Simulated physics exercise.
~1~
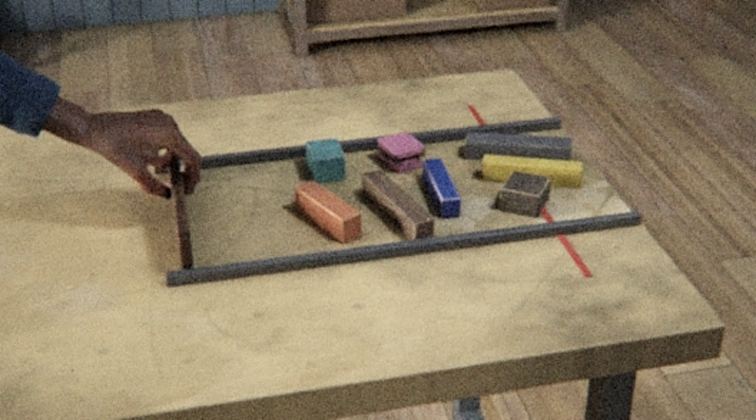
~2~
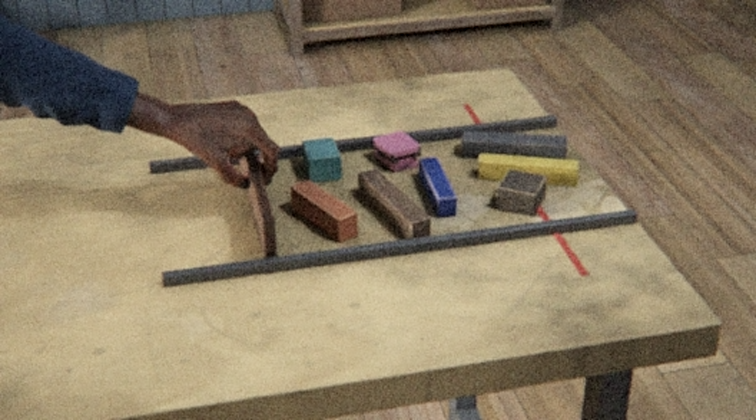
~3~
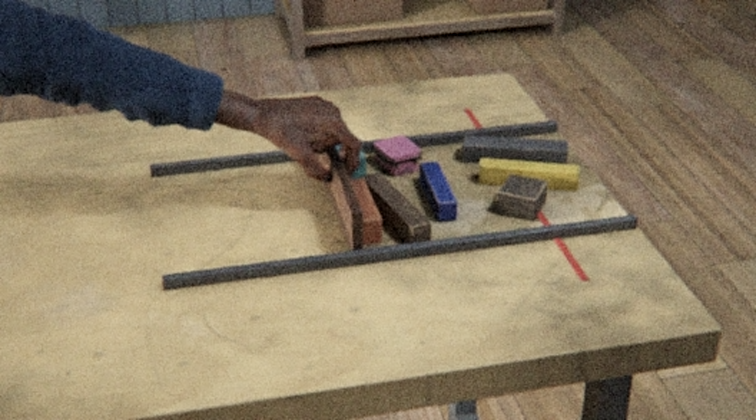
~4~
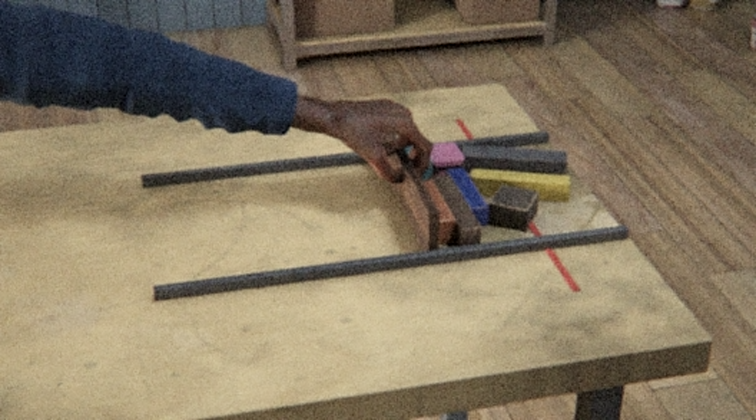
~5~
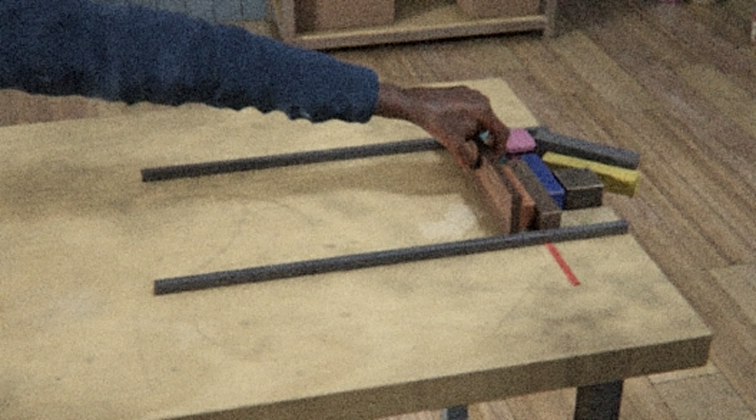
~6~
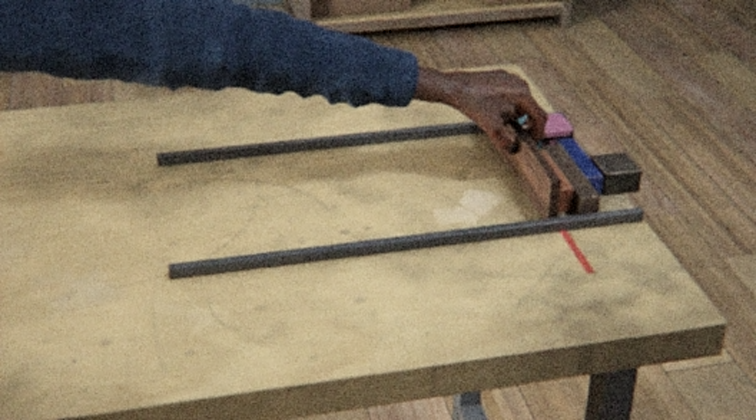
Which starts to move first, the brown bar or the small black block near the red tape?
The brown bar starts to move first, pushed along in the bunch ahead of the board, while the black block is still in its place and only shifts later.
